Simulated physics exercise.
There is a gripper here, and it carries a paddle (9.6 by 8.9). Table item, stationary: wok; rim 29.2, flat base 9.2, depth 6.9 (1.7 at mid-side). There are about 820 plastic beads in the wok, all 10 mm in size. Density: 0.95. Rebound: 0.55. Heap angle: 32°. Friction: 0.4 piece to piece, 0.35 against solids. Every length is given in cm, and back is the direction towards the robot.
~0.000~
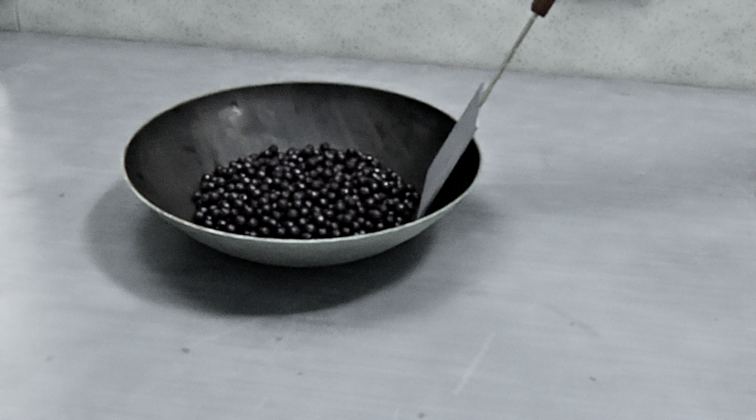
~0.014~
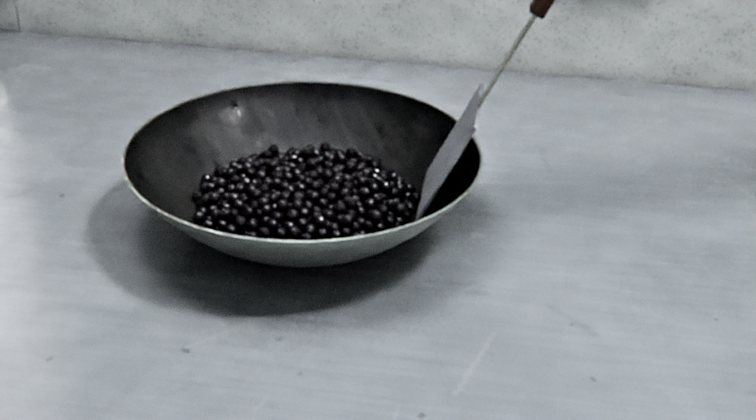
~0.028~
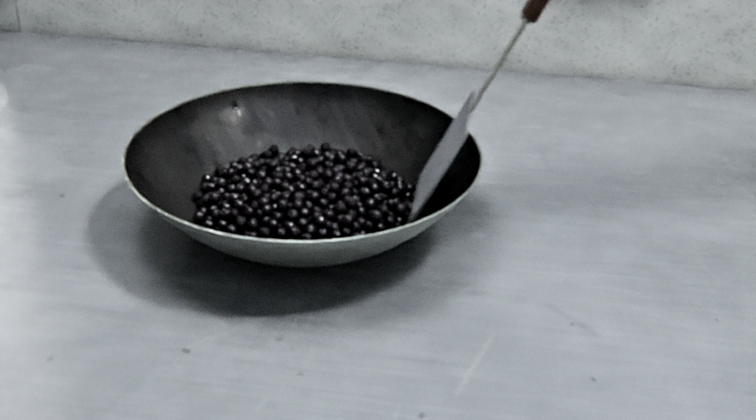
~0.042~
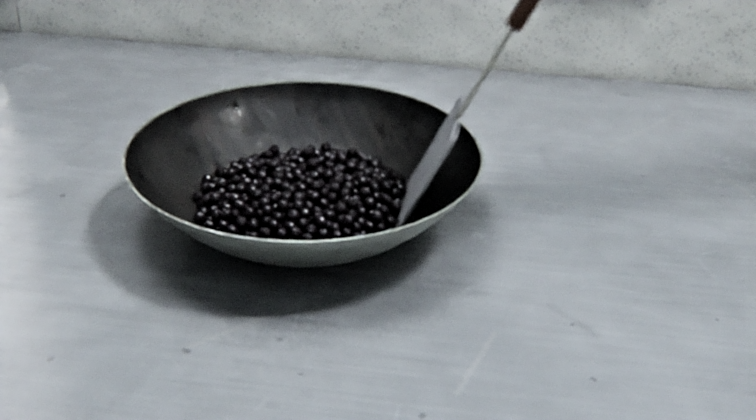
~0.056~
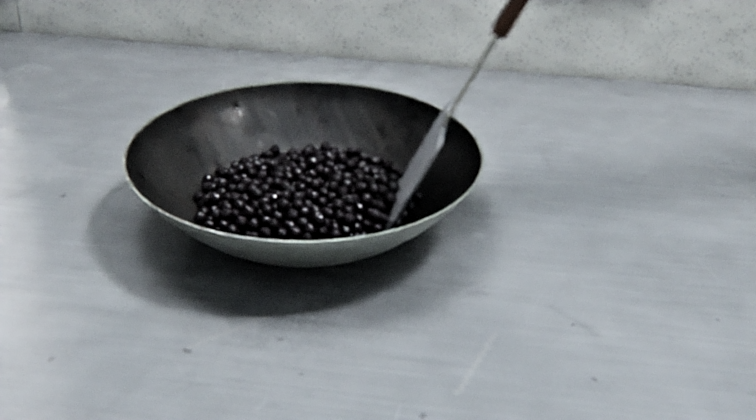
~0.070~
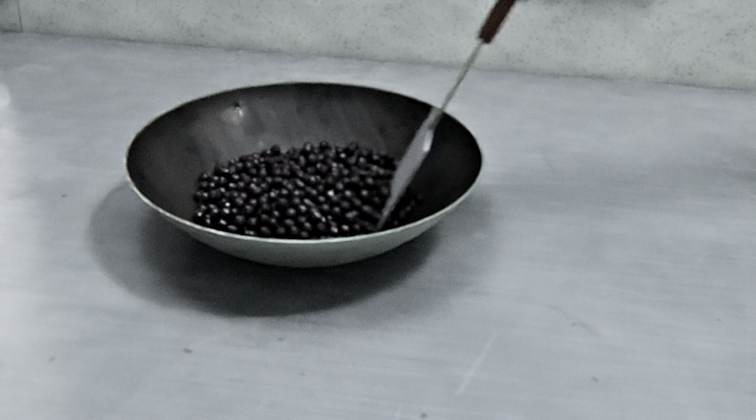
A metal paddle with a brown handle rested at the right side of a wok of dark, shiny beads, then slid slowly left into them, nudging a few beads while the wok stayed still.
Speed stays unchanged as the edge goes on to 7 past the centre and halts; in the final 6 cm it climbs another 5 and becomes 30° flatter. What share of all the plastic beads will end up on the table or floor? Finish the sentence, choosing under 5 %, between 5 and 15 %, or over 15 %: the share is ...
The share is between 5 and 15 %.
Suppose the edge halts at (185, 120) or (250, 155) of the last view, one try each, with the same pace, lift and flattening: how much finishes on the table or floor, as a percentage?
I'd say some 30 per cent, then some 0 per cent.
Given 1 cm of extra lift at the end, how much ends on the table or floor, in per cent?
It comes to near 5 percent.
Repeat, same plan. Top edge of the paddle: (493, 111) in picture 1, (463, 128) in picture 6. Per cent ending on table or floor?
Near 0 in a hundred.
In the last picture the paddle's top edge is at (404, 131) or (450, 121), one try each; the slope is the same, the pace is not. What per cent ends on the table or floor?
I'd estimate close to 25 and 0 in a hundred.
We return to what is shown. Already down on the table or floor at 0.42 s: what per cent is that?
Share at that moment: Roughly 4 %.
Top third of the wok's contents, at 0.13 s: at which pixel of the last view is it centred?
(280, 181).
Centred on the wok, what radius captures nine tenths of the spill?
Some 50 cm from the centre.
After 0.13 s, sloping 65°, highest piece 6 above the table; 819 in the wok.
After 0.19 s, sloping 55°, highest piece 7 above the table; 819 in the wok.
After 0.42 s, sloping 35°, highest piece 8 above the table; 751 in the wok, 36 on the table or floor, 32 on the blade or in flight.
After 1.47 s, sloping 35°, highest piece 6 above the table; 749 in the wok, 70 on the table or floor.
At rest, 749 in the wok, 70 on the table or floor. That is 9 % on the table or floor.
